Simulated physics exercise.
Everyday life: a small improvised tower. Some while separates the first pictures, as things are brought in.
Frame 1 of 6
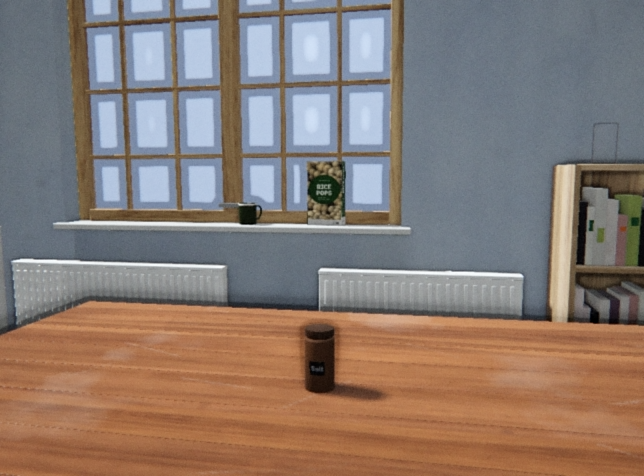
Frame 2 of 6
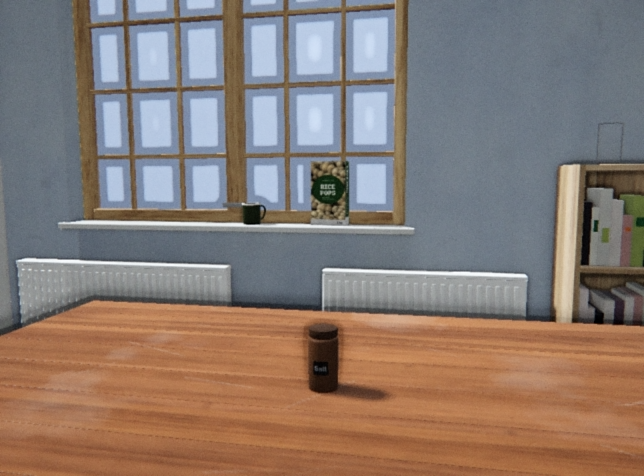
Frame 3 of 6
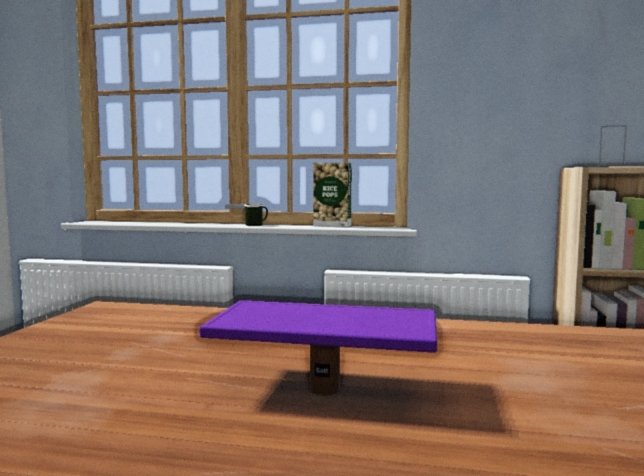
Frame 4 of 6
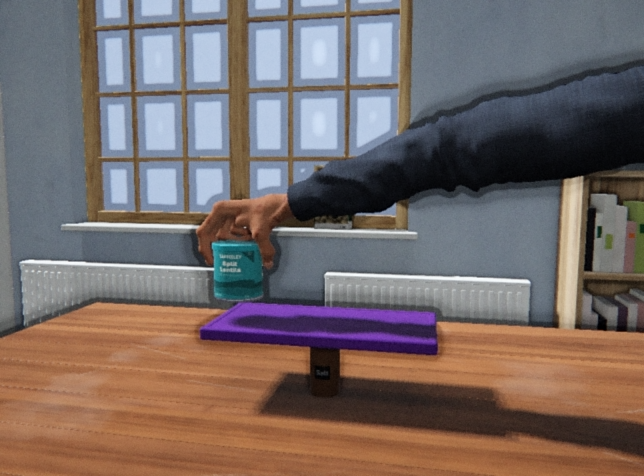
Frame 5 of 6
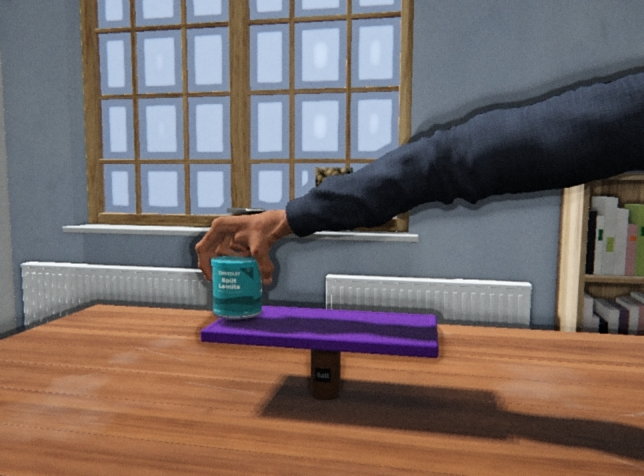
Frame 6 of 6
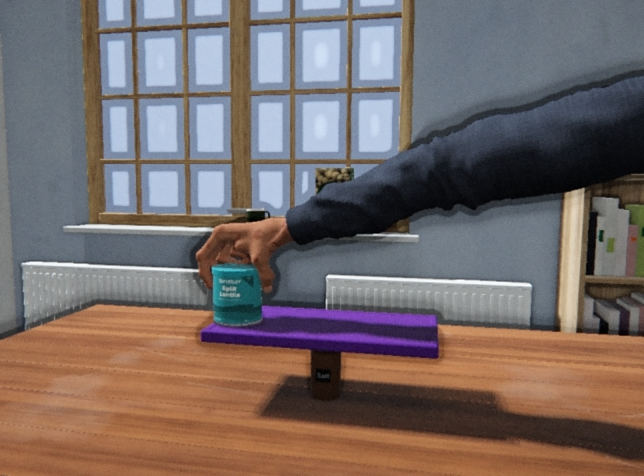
Hand lowering a turquoise tin onto the left end of a purple slab laid across a small brown jar on a wooden table.
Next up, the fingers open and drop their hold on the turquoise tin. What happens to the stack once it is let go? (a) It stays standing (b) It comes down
It comes down (b).
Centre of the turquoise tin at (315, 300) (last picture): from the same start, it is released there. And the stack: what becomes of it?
After that, it remains intact.
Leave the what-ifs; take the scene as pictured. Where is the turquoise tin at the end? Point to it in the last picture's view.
In the final view it sits at roughly (197, 363).
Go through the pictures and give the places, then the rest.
In the first picture, the last thing is not in view yet.
In the second picture, the last thing is not in view yet.
In the third picture, the last thing is not in view yet; purple lid (324, 323).
The fourth picture shows coming down; turquoise tin (238, 270); purple lid (325, 325).
The fifth picture shows coming down; turquoise tin (237, 286); purple lid (325, 328).
The sixth picture shows in place under the hand; turquoise tin (238, 294); purple lid (326, 328).
Then, 0.30 s past the last view, turquoise tin now fallen; purple lid rocked 26° from its first pose.
Then, 0.40 s past the last view, purple lid rocked 43° from its first pose.
Then, 0.60 s past the last view, purple lid rocked 30° from its first pose.
Finally, fallen, turquoise tin; left askew, purple lid; brown shaker still in place. Final places as the last picture's camera would see them, turquoise tin near (197, 363). The stack loses its balance.
